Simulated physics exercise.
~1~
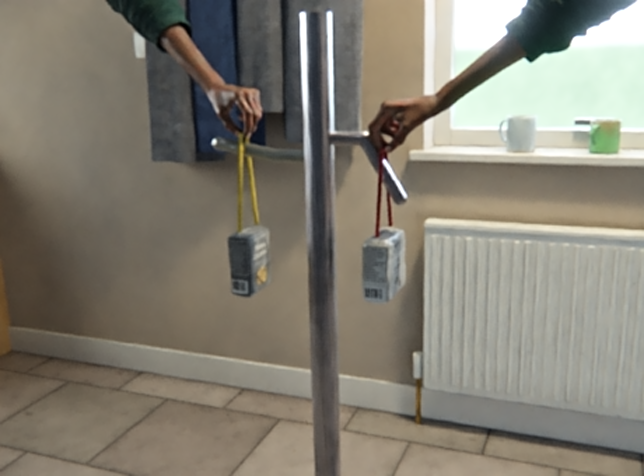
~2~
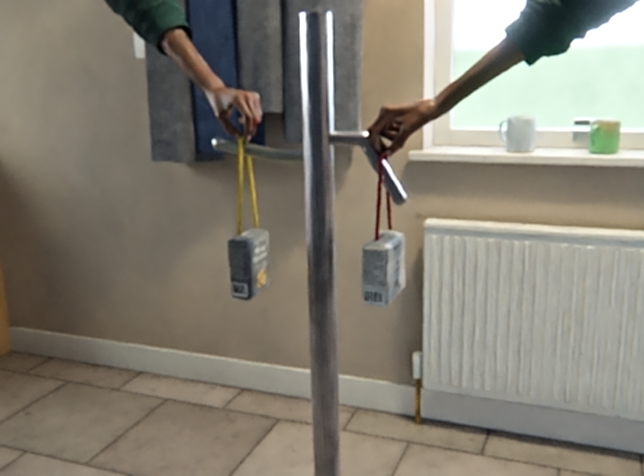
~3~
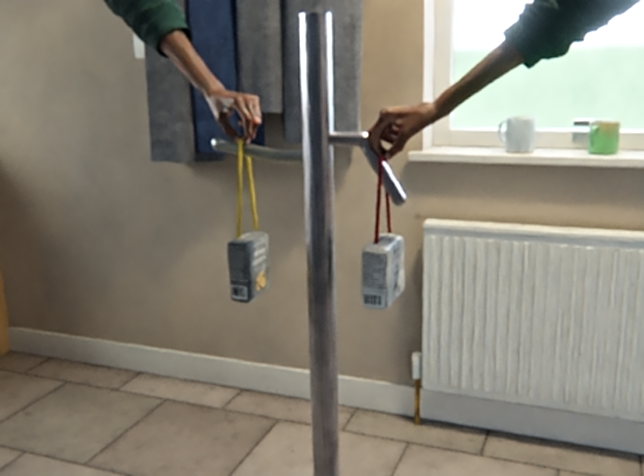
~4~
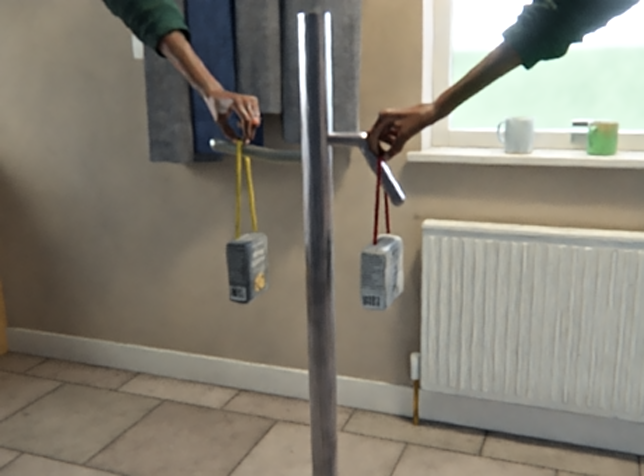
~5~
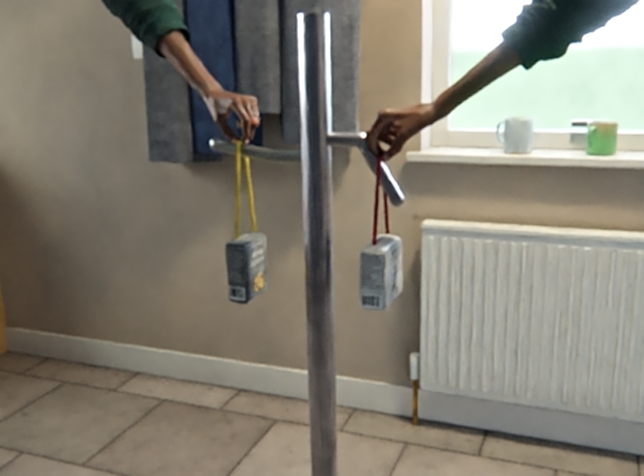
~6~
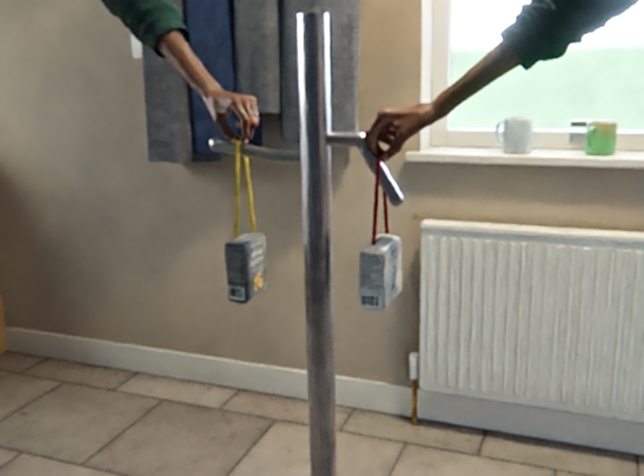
The footage shows two hands holding a grey pouch on a yellow cord by a stand's upward-pointing left peg and a white pouch on a red cord by its steeply down-sloping right peg; both dip slightly, then barely move.
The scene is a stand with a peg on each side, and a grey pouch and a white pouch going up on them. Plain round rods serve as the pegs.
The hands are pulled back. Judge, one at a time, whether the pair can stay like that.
Grey pouch: It stays; white pouch: It falls.
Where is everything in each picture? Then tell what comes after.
Grey pouch (250, 261); white pouch (384, 265); left peg tip (219, 144); right peg tip (400, 199), in the first frame.
Grey pouch (250, 264); white pouch (384, 268), in the second frame.
Grey pouch (249, 266); white pouch (383, 271), in the third frame.
Grey pouch (248, 267); white pouch (382, 272), in the fourth frame.
Grey pouch (248, 267); white pouch (381, 272), in the fifth frame.
Grey pouch (247, 267); white pouch (381, 272); left peg tip (215, 144), pointing up; right peg tip (397, 200), sloping steeply down, in the sixth frame.
Then, 0.36 s on from there, grey pouch still up near (247, 269); white pouch falling near (382, 453).
Then, 0.66 s on from there, grey pouch still up near (248, 269); white pouch on the floor.
In the end, grey pouch still up near (248, 269); white pouch on the floor. The grey pouch remains on its peg and the white pouch slips off its peg.
